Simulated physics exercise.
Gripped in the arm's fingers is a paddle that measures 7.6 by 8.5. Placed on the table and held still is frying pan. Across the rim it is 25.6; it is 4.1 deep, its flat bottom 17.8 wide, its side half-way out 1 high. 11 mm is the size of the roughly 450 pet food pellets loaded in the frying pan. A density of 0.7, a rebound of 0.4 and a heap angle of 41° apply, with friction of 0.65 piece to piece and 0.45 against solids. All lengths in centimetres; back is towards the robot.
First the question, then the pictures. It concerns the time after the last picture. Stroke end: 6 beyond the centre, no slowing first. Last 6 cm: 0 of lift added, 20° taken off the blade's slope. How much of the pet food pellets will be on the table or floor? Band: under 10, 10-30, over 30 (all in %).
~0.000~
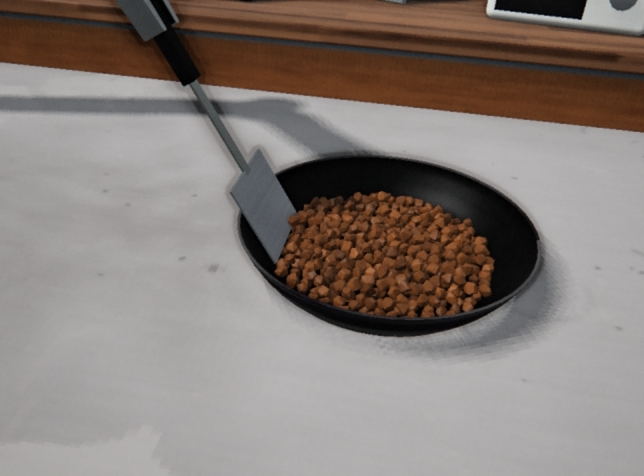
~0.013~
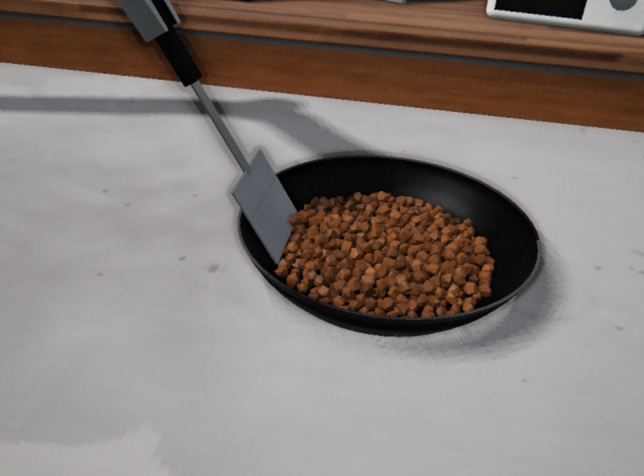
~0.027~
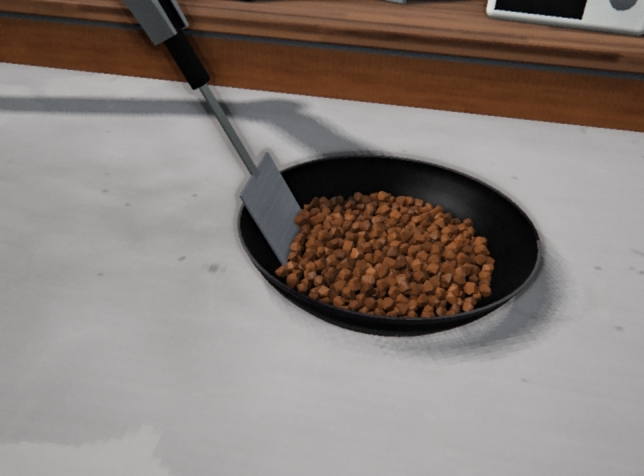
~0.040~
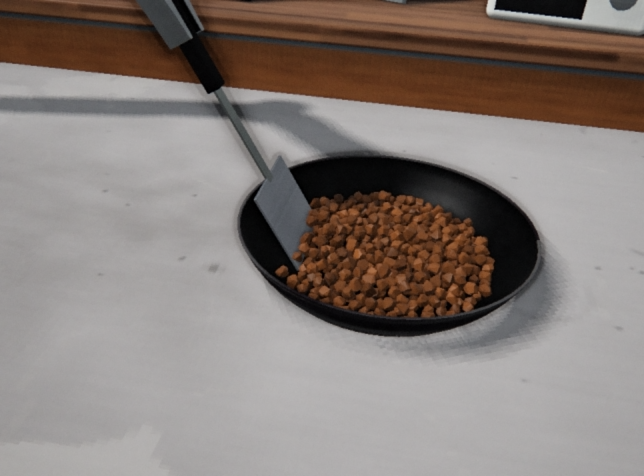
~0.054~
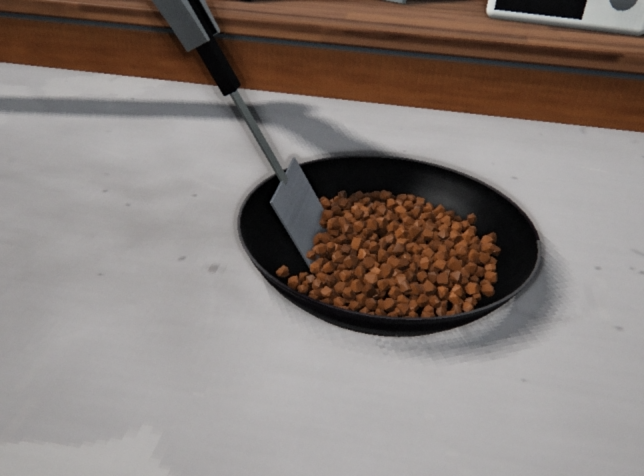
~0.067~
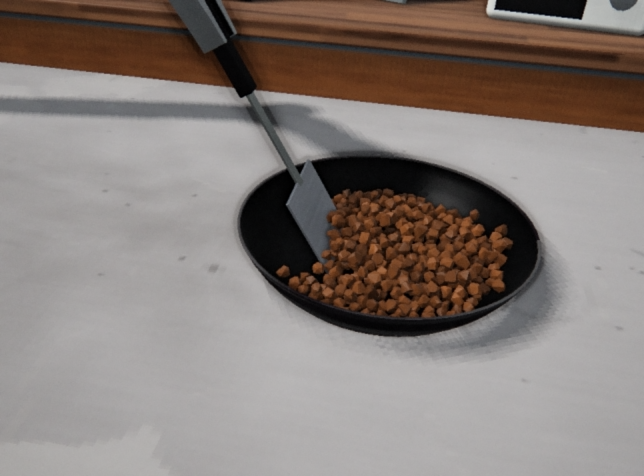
Under 10 %.
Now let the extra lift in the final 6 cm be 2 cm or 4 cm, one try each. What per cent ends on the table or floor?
10 and 10 per cent.
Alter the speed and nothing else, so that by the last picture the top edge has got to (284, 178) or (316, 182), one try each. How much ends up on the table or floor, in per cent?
About 5 and 10 per cent.
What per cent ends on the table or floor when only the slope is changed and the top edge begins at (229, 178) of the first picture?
About 0%.
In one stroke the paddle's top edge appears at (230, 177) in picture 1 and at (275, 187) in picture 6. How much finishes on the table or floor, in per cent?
Roughly 5 %.
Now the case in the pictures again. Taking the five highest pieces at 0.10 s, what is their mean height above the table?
6 cm.
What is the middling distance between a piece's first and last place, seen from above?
About 6 cm.
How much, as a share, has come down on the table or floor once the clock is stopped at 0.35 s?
I'd put it at around 5 per cent.
After 0.10 s, sloping 60°, highest piece 6 above the table; 453 in the frying pan.
After 0.13 s, sloping 52°, highest piece 6 above the table; 453 in the frying pan.
After 0.35 s, sloping 40°, highest piece 5 above the table; 426 in the frying pan, 25 on the table or floor, 2 on the blade or in flight.
After 1.40 s, sloping 40°, highest piece 5 above the table; 426 in the frying pan, 27 on the table or floor.
In the end, 426 in the frying pan, 27 on the table or floor. That is 6 % on the table or floor.
